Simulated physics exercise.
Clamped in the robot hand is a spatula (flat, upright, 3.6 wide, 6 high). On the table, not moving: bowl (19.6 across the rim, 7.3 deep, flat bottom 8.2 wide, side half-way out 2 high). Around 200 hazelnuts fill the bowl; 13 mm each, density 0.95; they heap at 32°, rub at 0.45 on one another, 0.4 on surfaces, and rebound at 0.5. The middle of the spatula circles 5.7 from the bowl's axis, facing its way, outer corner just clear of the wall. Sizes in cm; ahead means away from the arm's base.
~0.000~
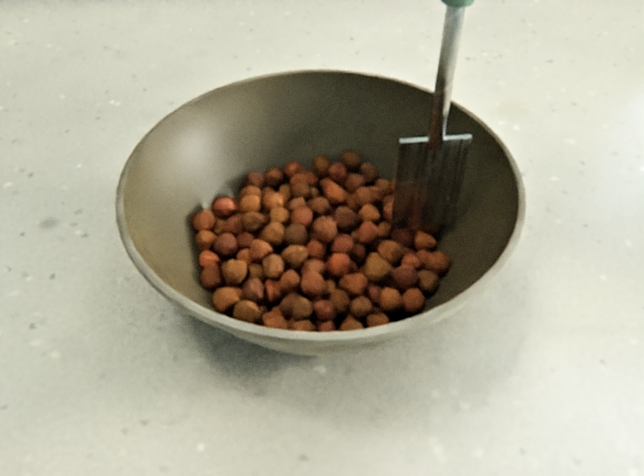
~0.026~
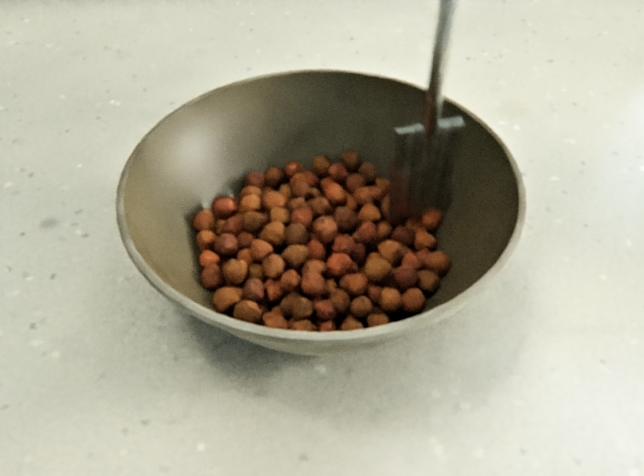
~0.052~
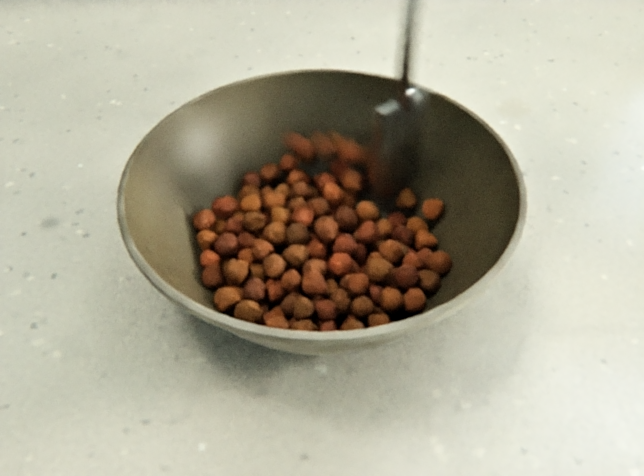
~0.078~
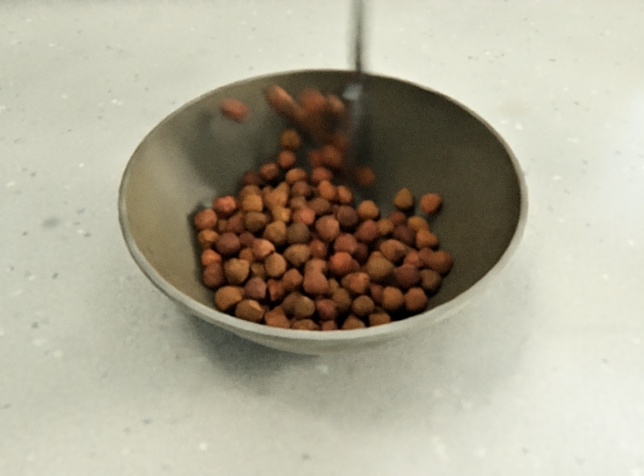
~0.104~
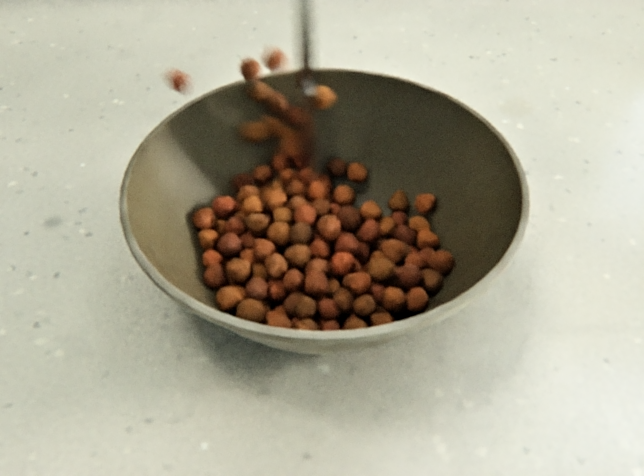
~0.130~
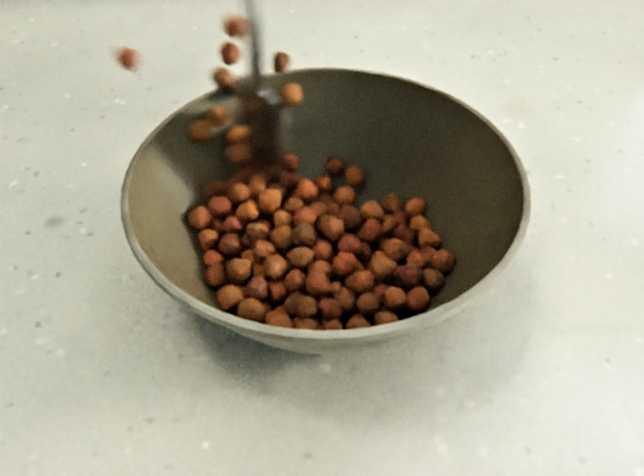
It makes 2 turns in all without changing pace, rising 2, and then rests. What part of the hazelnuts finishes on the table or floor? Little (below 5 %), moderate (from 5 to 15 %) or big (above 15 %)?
Answer: Moderate; from 5 to 15 % of the hazelnuts finish on the table or floor.
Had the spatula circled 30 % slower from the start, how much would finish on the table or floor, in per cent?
In that case some 5 per cent.
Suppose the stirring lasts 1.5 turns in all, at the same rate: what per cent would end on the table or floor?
Then about 10 per cent.
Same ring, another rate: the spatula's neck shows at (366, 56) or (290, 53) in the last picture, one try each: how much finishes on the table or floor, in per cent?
About 0 and 10 per cent.
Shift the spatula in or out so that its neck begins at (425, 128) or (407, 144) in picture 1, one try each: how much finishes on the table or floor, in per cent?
Some 20 and 15 per cent.
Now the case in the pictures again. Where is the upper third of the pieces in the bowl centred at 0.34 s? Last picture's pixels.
Near (339, 263).
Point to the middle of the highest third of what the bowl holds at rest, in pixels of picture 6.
Around (313, 258).
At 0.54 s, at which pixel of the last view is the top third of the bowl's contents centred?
At about (327, 254).
After 0.34 s, 353° round, highest piece 12 above the table; 186 in the bowl, 8 on the table or floor, 3 in flight or on the tool.
After 0.54 s, 223° round, highest piece 7 above the table; 182 in the bowl, 15 on the table or floor.
After 0.85 s, 0° round, highest piece 4 above the table; 182 in the bowl, 15 on the table or floor.
After 1.55 s, 0° round, highest piece 4 above the table; 182 in the bowl, 15 on the table or floor.
In the end, 182 in the bowl, 15 on the table or floor. That is 8 % on the table or floor.
